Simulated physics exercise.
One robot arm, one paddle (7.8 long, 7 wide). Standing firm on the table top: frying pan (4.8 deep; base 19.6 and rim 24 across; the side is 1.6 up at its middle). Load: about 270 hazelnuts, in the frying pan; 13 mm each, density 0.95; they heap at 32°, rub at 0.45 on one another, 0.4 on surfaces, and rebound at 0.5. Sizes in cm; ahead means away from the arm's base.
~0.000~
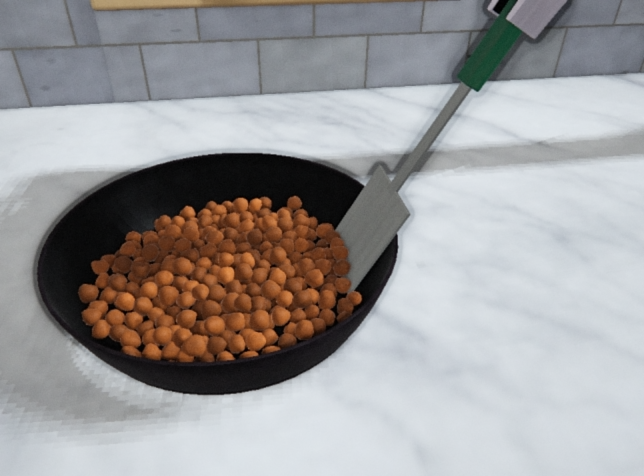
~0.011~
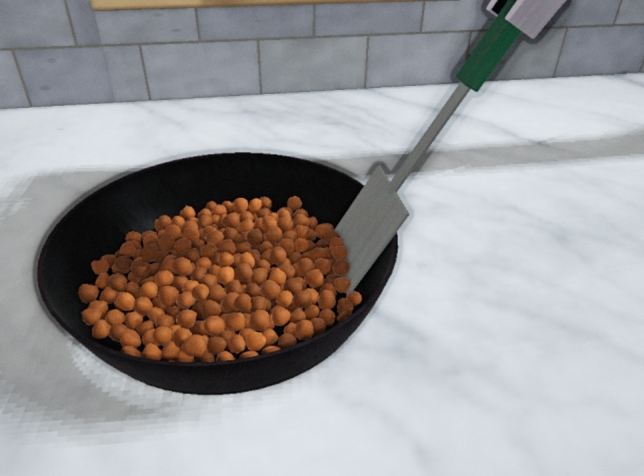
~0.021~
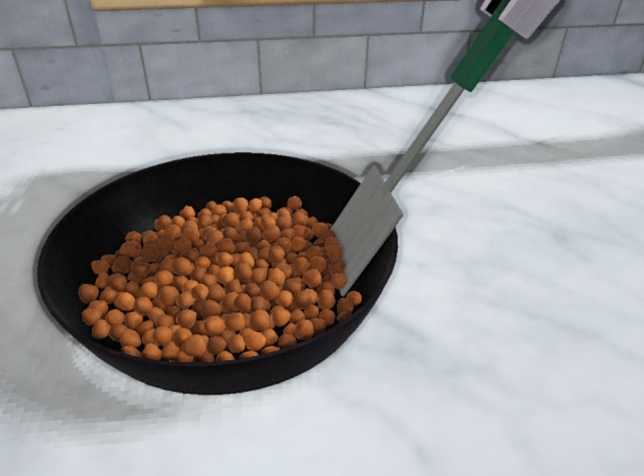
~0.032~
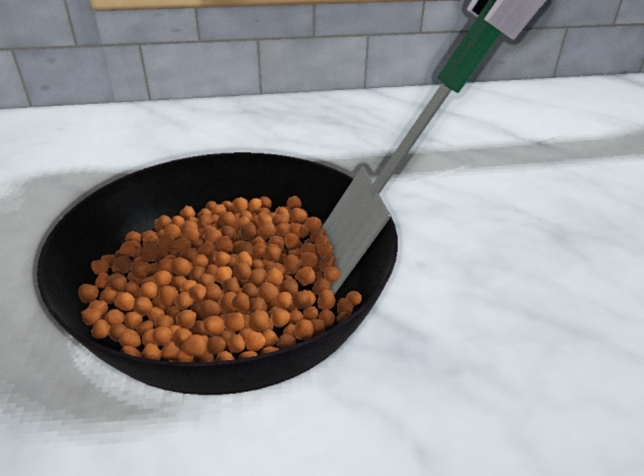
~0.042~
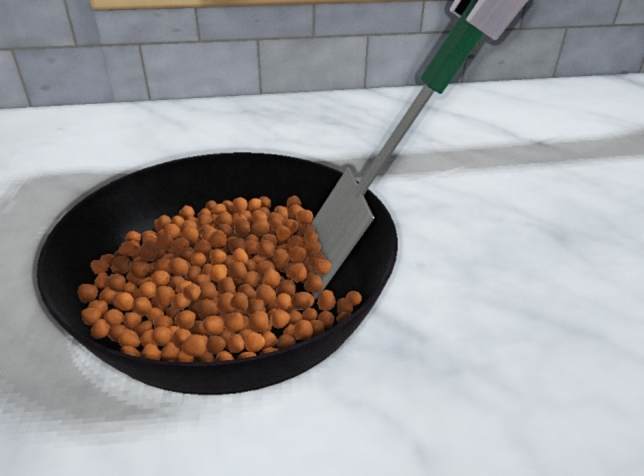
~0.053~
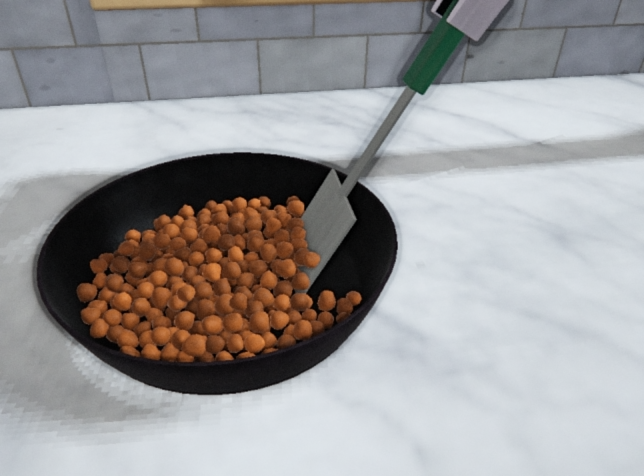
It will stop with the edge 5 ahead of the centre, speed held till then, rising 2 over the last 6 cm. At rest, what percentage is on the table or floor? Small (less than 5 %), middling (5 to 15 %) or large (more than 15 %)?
On the table or floor the share is middling, 5 to 15 %.
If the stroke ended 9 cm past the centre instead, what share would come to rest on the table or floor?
In that case some 30 per cent.
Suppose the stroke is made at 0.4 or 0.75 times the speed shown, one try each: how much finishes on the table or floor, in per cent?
Some 0 and 0 per cent.
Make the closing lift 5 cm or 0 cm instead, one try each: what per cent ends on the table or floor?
About 15 and 5 per cent.
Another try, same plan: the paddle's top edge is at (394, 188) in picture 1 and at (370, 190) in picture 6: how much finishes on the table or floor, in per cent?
Some 0 per cent.
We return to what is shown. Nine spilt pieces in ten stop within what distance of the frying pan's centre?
Roughly 65 cm.
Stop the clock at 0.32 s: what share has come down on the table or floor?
Roughly 10 per cent.
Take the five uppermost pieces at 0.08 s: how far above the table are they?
Some 5 cm.
After 0.08 s, sloping 60°, highest piece 5 above the table; 270 in the frying pan.
After 0.11 s, sloping 60°, highest piece 7 above the table; 270 in the frying pan.
After 0.32 s, sloping 60°, highest piece 7 above the table; 242 in the frying pan, 25 on the table or floor, 3 on the blade or in flight.
After 1.37 s, sloping 60°, highest piece 5 above the table; 242 in the frying pan, 28 on the table or floor.
At rest, 242 in the frying pan, 28 on the table or floor. That is 10 % on the table or floor.
